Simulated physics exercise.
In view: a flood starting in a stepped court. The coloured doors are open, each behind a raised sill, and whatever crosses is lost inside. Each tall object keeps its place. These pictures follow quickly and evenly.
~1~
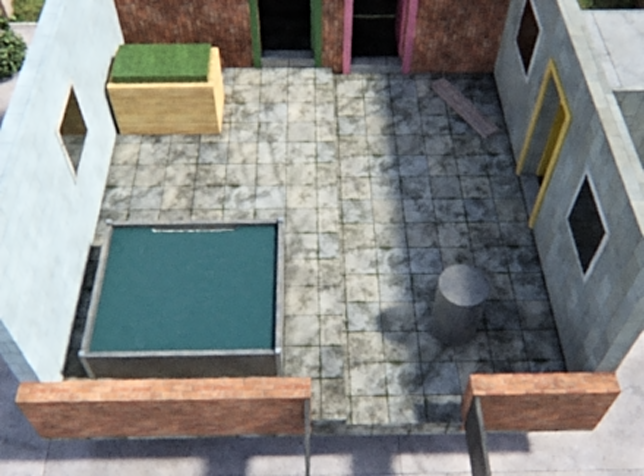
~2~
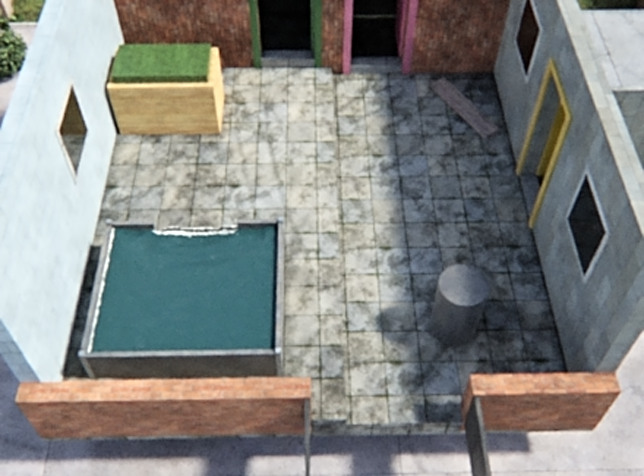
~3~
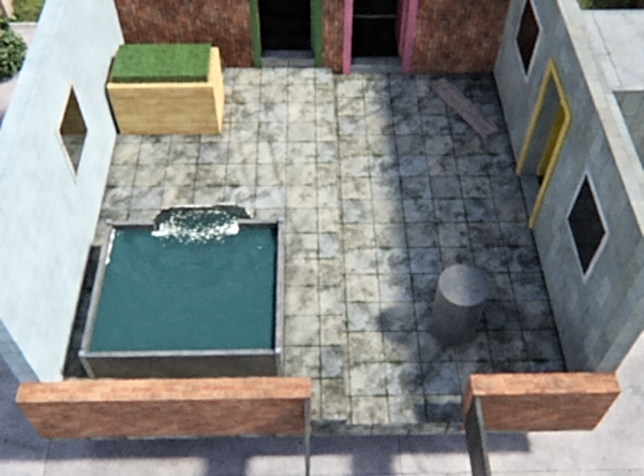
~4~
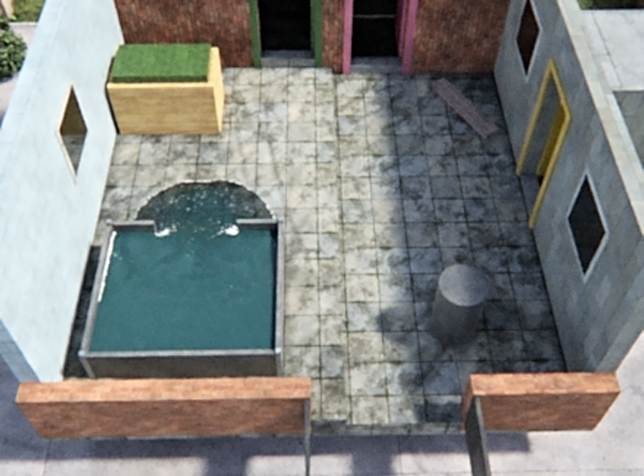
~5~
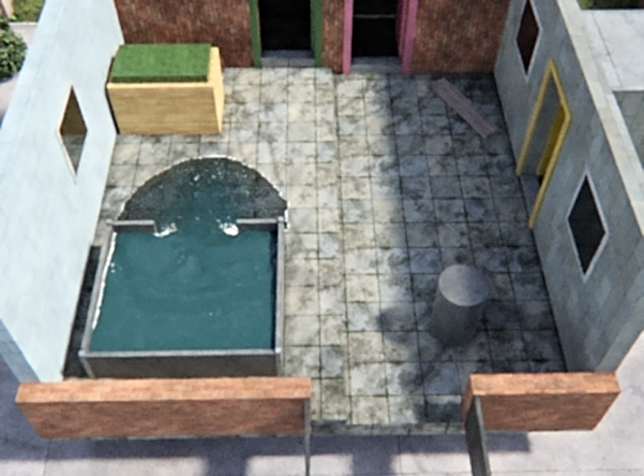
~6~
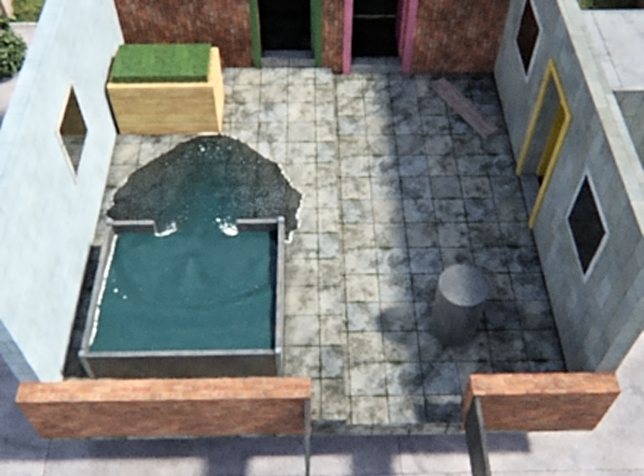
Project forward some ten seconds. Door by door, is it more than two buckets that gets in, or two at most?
My prediction: I expect the green door to stop at two buckets or less. I expect the yellow door to stop at two buckets or less. I expect the pink door to stop at two buckets or less.
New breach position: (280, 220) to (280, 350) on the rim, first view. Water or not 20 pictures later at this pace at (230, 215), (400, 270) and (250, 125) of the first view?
Taking the three spots as listed, they end up spared, inundated and spared.
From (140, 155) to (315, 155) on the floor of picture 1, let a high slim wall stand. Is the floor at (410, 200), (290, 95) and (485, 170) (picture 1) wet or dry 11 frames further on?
Taking the points in order - wetted, unwetted, unwetted.
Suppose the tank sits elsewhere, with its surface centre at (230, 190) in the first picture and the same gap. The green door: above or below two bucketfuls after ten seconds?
Green door: Above the limit.
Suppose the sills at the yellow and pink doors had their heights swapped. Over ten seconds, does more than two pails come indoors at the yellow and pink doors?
Per door, yellow stays inside the limit; pink crosses the threshold.
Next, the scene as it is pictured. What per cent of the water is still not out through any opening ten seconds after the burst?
I'd put it at about 98 per cent.
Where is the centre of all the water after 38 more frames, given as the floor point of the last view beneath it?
Near pixel (269, 188).
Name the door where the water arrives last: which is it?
Answer: The door marked yellow.
A moment on, water covers 20 % of the floor; the green door not reached, the yellow door not reached, the pink door not reached.
Next, water covers 30 % of the floor; the green door wet at the sill, nothing in, the yellow door not reached, the pink door not reached.
Then, water covers 45 % of the floor; the green door under two buckets in, the yellow door not reached, the pink door wet at the sill, nothing in.
Later, water covers 65 % of the floor; the green door under two buckets in, the yellow door wet at the sill, nothing in, the pink door wet at the sill, nothing in.
In the end, water covers 85 % of the floor; the green door under two buckets in, the yellow door under two buckets in, the pink door wet at the sill, nothing in.
